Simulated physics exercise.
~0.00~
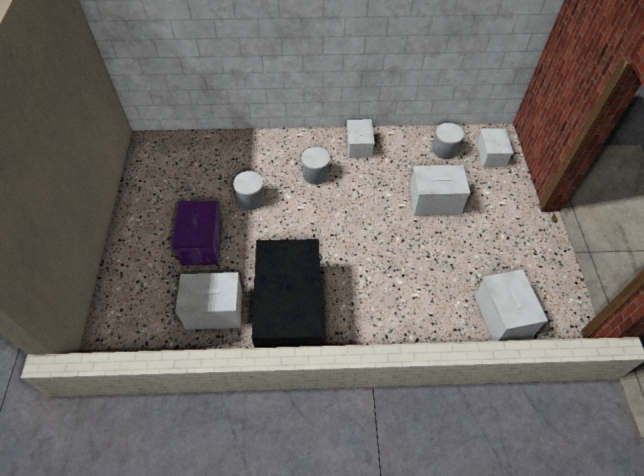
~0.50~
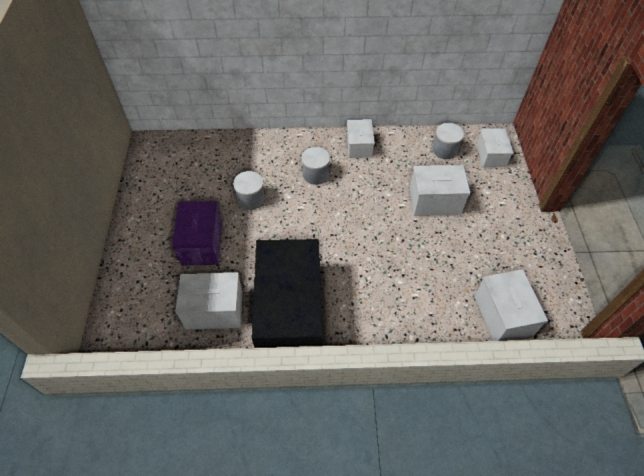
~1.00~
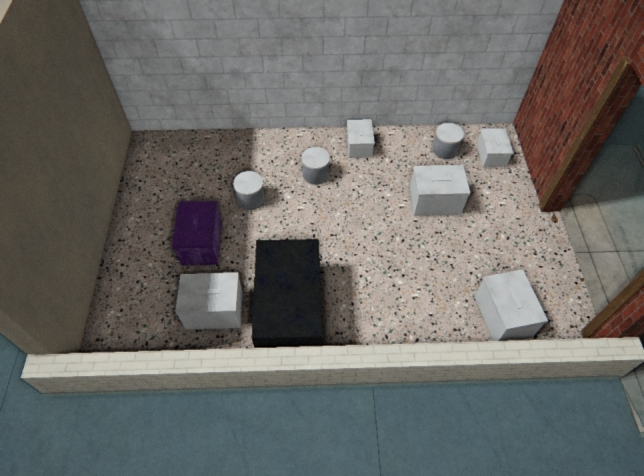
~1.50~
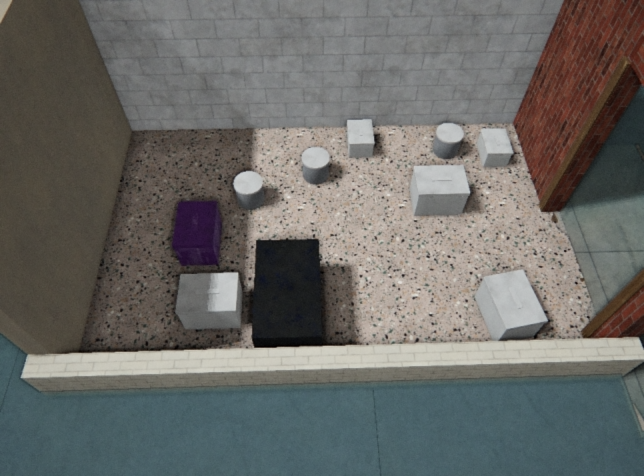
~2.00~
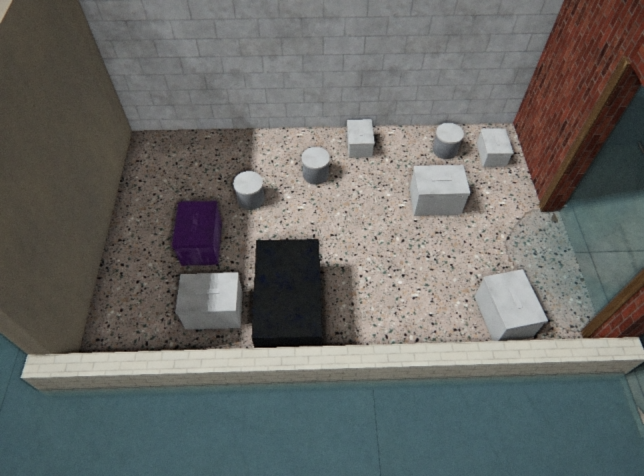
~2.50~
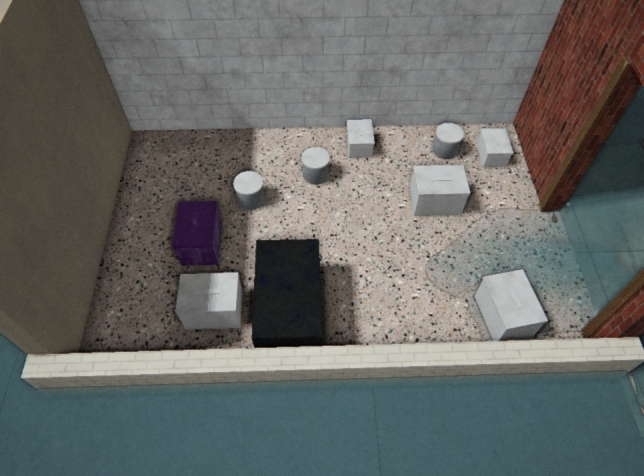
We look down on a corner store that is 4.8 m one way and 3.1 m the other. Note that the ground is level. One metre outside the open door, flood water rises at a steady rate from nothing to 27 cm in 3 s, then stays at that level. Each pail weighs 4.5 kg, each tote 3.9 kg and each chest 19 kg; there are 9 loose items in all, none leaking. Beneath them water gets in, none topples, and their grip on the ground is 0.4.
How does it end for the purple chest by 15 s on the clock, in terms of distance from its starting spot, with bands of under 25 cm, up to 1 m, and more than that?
The move is medium.
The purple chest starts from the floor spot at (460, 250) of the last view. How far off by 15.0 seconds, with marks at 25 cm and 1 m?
Result: It drifts a great deal.
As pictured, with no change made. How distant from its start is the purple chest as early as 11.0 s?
Displacement by then near 100 cm.
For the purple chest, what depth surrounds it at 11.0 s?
Around 21 cm.
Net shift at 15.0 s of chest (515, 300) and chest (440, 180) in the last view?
First 300 cm, then 80 cm.
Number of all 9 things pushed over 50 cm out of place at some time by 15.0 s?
By my count, 9.
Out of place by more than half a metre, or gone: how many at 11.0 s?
9.
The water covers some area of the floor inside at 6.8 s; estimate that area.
Wet: Near 14 m2.
After 3.5 s the purple chest is near (195, 223), 0.0 m from its start, aground; 0 afloat.
After 6.8 s the purple chest is near (143, 227), 0.5 m from its start, aground; 4 afloat.
After 11.0 s the purple chest is near (193, 296), 0.9 m from its start, afloat; 9 afloat.
After 15.0 s the purple chest is near (163, 182), 0.5 m from its start, afloat; 9 afloat.
